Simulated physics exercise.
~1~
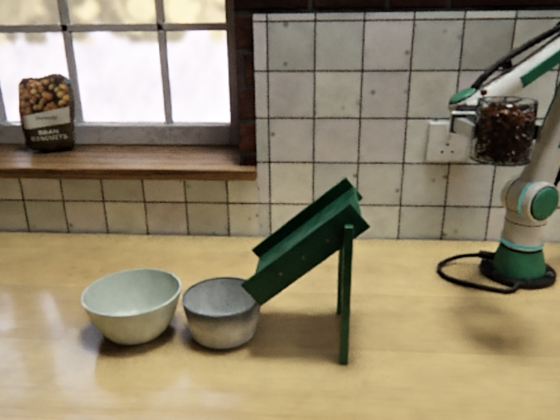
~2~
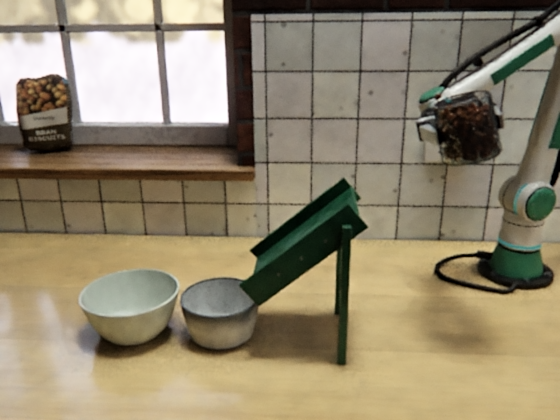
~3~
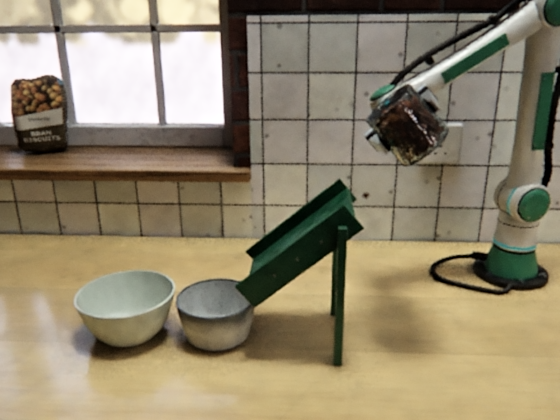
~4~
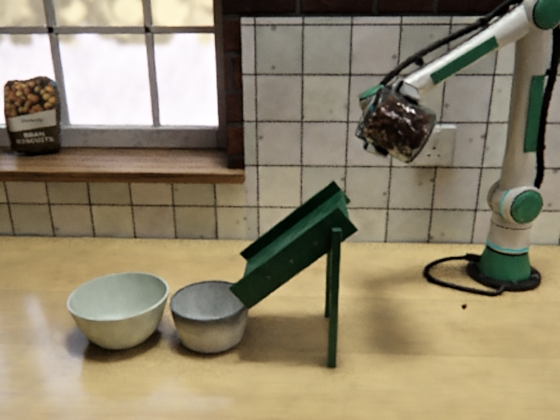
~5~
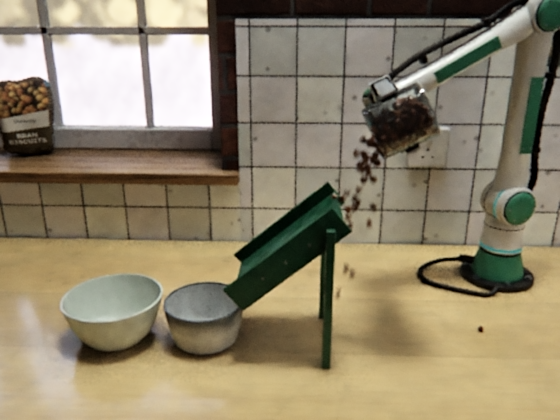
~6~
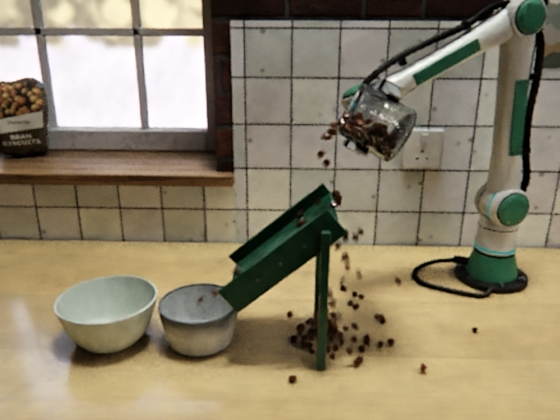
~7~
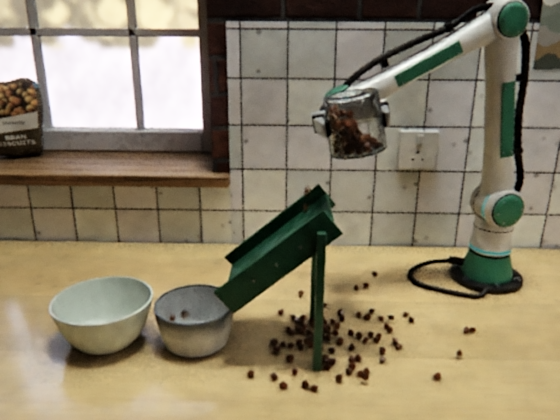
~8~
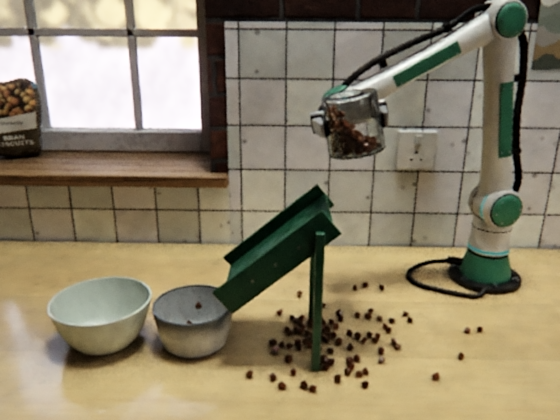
Dark brown pellets spilled across the wooden counter when a robot arm swung a clear tumbler left and tipped it over a green chute, with only a few reaching the gray bowl before the arm stopped, its tumbler still partly full.
